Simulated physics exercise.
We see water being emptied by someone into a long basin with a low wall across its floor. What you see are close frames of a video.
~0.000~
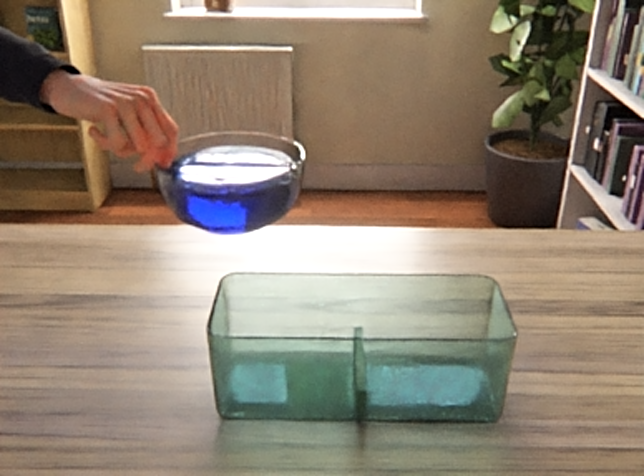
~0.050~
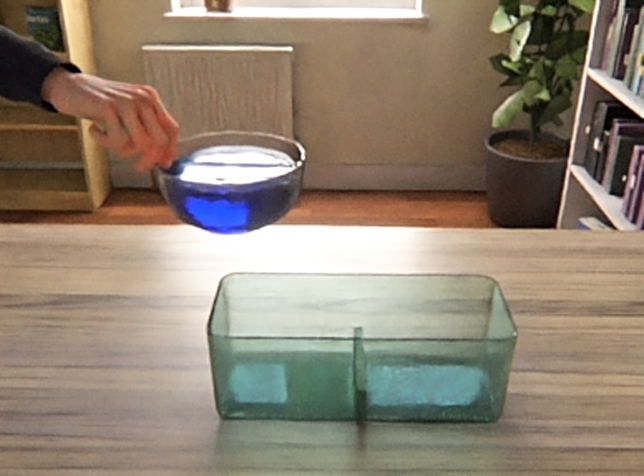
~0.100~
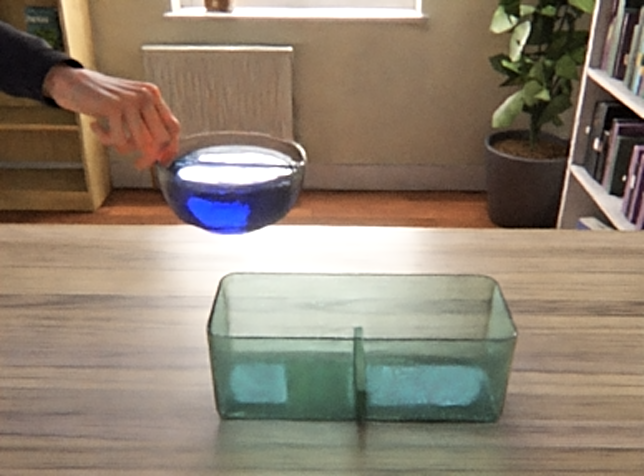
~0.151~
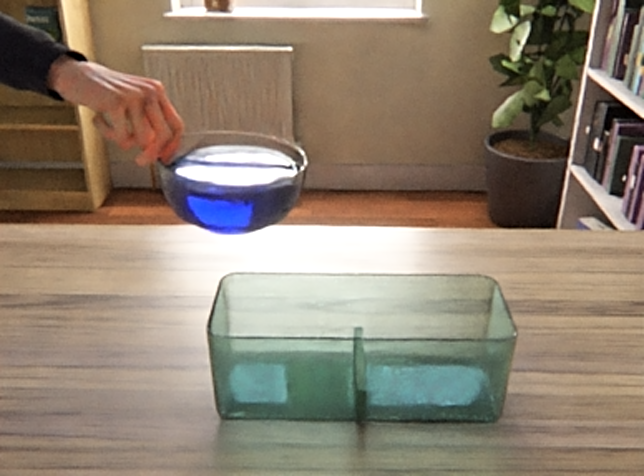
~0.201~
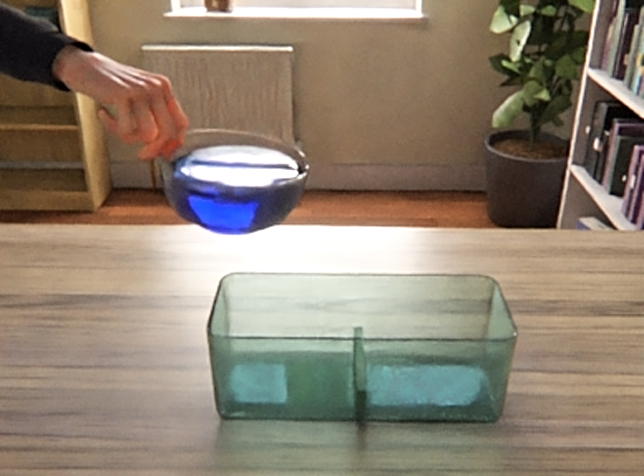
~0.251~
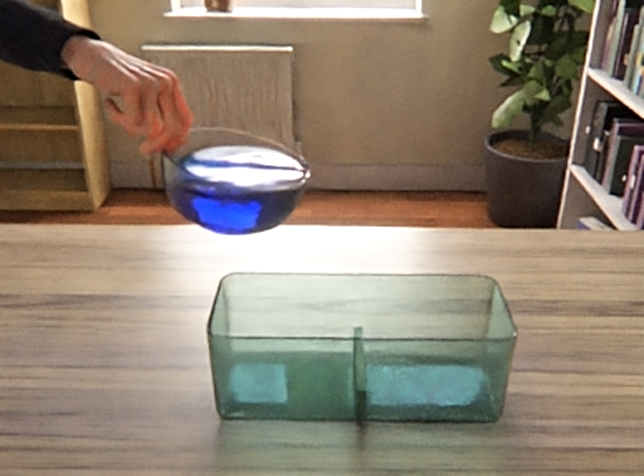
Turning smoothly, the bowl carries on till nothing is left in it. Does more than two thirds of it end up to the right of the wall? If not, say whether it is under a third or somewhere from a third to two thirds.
No, a third to two thirds does.
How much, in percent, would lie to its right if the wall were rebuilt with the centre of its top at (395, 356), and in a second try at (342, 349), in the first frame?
Note - case one near 5 %, case two near 65 %.
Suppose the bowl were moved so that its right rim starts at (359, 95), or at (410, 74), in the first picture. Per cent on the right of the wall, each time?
First about 85, then 75 per cent.
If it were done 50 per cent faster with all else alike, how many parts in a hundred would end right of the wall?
Around 40 in a hundred.
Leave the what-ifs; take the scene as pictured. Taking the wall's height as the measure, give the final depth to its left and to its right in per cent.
Left: About 40; right: About 40.
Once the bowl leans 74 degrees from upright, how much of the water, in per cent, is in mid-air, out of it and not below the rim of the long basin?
Estimated: 40 per cent or thereabouts.
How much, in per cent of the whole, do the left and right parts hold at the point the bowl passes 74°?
Split: Left 5 per cent, right 20 per cent.
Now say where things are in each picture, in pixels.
In the first frame, it leans 0°; its right rim is at (303, 158); the water meets the walls at (163, 167) and (301, 168); the long basin's rim runs from (214, 304) to (506, 307); the wall's top is at (360, 357).
In the second frame, it leans 1°; its right rim is at (304, 159); the water meets the walls at (163, 167) and (301, 168).
In the third frame, it leans 2°; its right rim is at (305, 161); the water meets the walls at (163, 166) and (302, 169).
In the fourth frame, it leans 5°; its right rim is at (306, 164); the water meets the walls at (164, 165) and (303, 170).
In the fifth frame, it leans 9°; its right rim is at (307, 169); the water meets the walls at (166, 165) and (305, 171).
In the sixth frame, it leans 13°; its right rim is at (309, 175); the water meets the walls at (168, 166) and (307, 172).
After 0.67 s the tilt is 74° and 37 per cent is still to pour, 6 is left of the wall and 18 right of it.
After 0.98 s the tilt is 112° and 0 per cent is still to pour, 45 is left of the wall and 50 right of it.
After 1.30 s the tilt is 118° and 0 per cent is still to pour, 48 is left of the wall and 51 right of it.
After 1.65 s the tilt is 118° and 0 per cent is still to pour, 48 is left of the wall and 51 right of it.
In the end 48 per cent lies left of the wall, 51 right of it and 1 outside.
